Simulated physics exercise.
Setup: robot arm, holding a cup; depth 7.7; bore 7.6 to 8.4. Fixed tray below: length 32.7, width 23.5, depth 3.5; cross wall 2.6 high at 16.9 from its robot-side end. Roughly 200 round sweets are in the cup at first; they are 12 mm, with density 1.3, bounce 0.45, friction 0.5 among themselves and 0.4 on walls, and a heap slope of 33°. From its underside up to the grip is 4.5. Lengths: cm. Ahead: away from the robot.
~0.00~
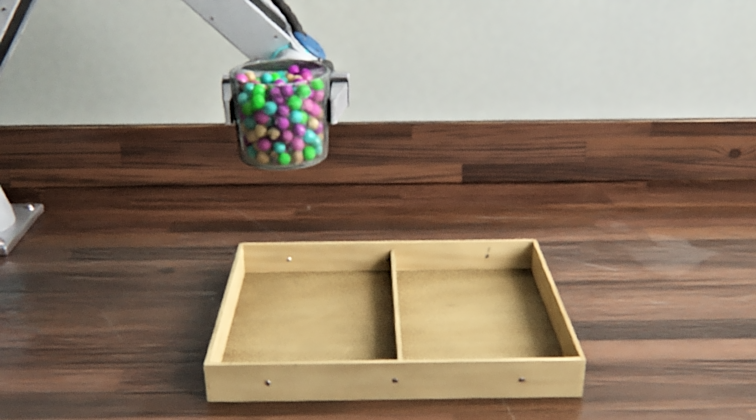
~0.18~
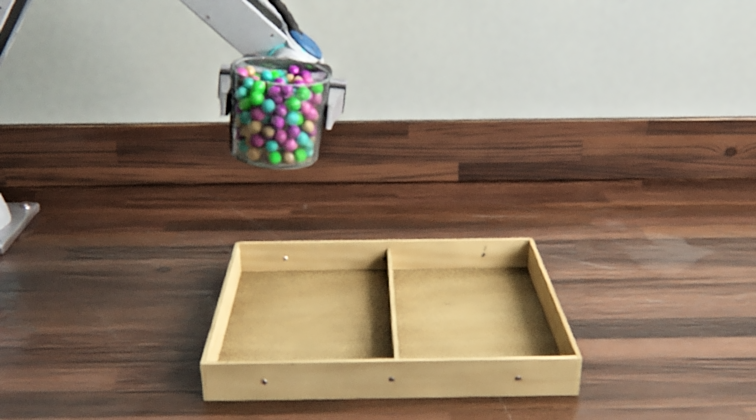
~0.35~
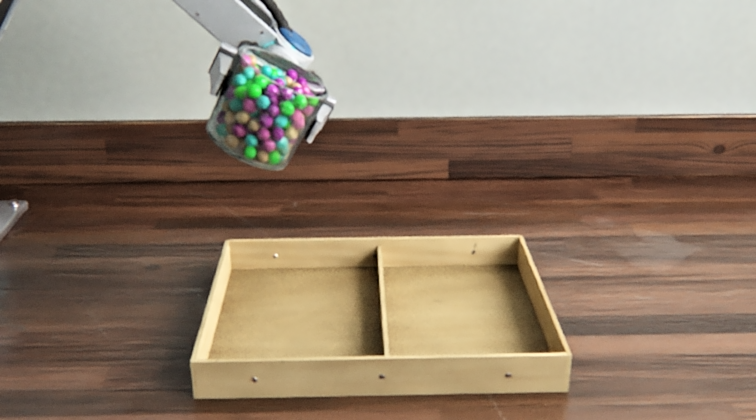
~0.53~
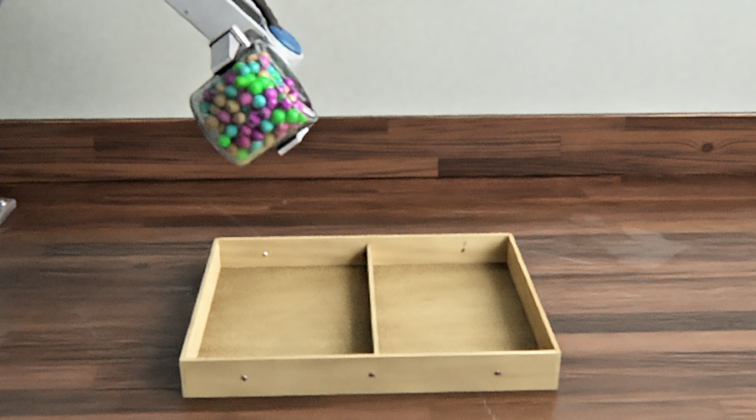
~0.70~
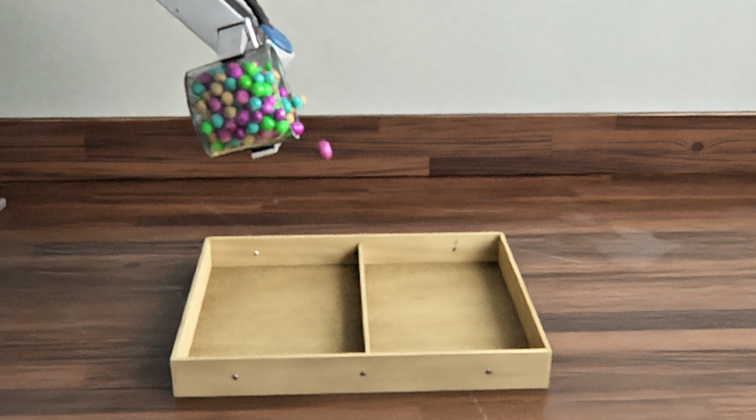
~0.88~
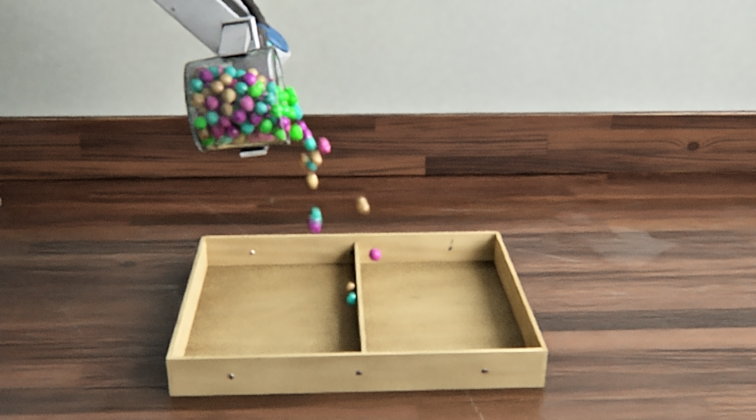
A clear cup packed with pink, green, turquoise and tan balls hangs from a pale robot arm at upper left, seen from the front and slightly above a dark wood-plank surface. Below sits a shallow, light wooden tray split by a cross wall, before a pale grey wall. The arm tips the cup rightward, balls pour toward the divider, and the view drifts slightly right.
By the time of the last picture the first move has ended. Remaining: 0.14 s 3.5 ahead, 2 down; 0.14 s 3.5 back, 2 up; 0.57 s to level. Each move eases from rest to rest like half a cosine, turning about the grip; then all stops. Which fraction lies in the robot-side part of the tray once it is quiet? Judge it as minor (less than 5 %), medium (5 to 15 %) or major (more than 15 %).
Major, more than 15 %.
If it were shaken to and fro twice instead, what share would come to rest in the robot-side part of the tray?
It would come to around 30 %.
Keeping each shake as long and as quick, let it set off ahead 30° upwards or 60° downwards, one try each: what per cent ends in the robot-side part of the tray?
First try about 35 %, second try about 20 %.
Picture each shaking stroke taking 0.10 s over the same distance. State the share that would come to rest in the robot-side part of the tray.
Estimate: Close to 20 percent.
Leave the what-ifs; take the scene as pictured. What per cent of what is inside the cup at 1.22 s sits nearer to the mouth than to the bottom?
Roughly 45 per cent.
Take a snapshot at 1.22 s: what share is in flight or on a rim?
I'd put it near 16 per cent.
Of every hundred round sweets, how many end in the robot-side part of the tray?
25 per cent, give or take.
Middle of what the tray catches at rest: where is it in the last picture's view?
About (338, 315).
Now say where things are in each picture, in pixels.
In the first frame, the cup middle at (282, 115), level; upper third of the load around (283, 92), from x 240 to 320, top at y 70; 198 in the cup.
In the second frame, the cup middle at (277, 114), tilted 8° forward; upper third of the load around (279, 91), from x 240 to 315, top at y 70.
In the third frame, the cup middle at (264, 111), tilted 28° forward; upper third of the load around (263, 88), from x 220 to 310, top at y 60.
In the fourth frame, the cup middle at (251, 107), tilted 54° forward; upper third of the load around (251, 86), from x 205 to 300, top at y 60.
In the fifth frame, the cup middle at (241, 103), tilted 74° forward; upper third of the load around (238, 83), from x 200 to 325, top at y 65; 197 in the cup, 1 in flight or on a rim.
In the sixth frame, the cup middle at (237, 101), tilted 82° forward; upper third of the load around (228, 89), from x 195 to 375, top at y 70; 183 in the cup, 2 in the robot-side part, 1 in the far-side part, 12 in flight or on a rim.
After 1.22 s, tilted 80° forward, highest piece 24 above the table; 118 in the cup, 27 in the far-side part, 21 in the robot-side part, 32 in flight or on a rim.
After 1.56 s, tilted 17° forward, highest piece 26 above the table; 115 in the cup, 50 in the robot-side part, 32 in the far-side part, 1 in flight or on a rim.
After 1.93 s, level, highest piece 26 above the table; 115 in the cup, 51 in the robot-side part, 32 in the far-side part.
After 2.98 s, level, highest piece 26 above the table; 115 in the cup, 51 in the robot-side part, 32 in the far-side part.
In the end, 115 in the cup, 51 in the robot-side part, 32 in the far-side part. That is 26 % in the robot-side part of the tray.
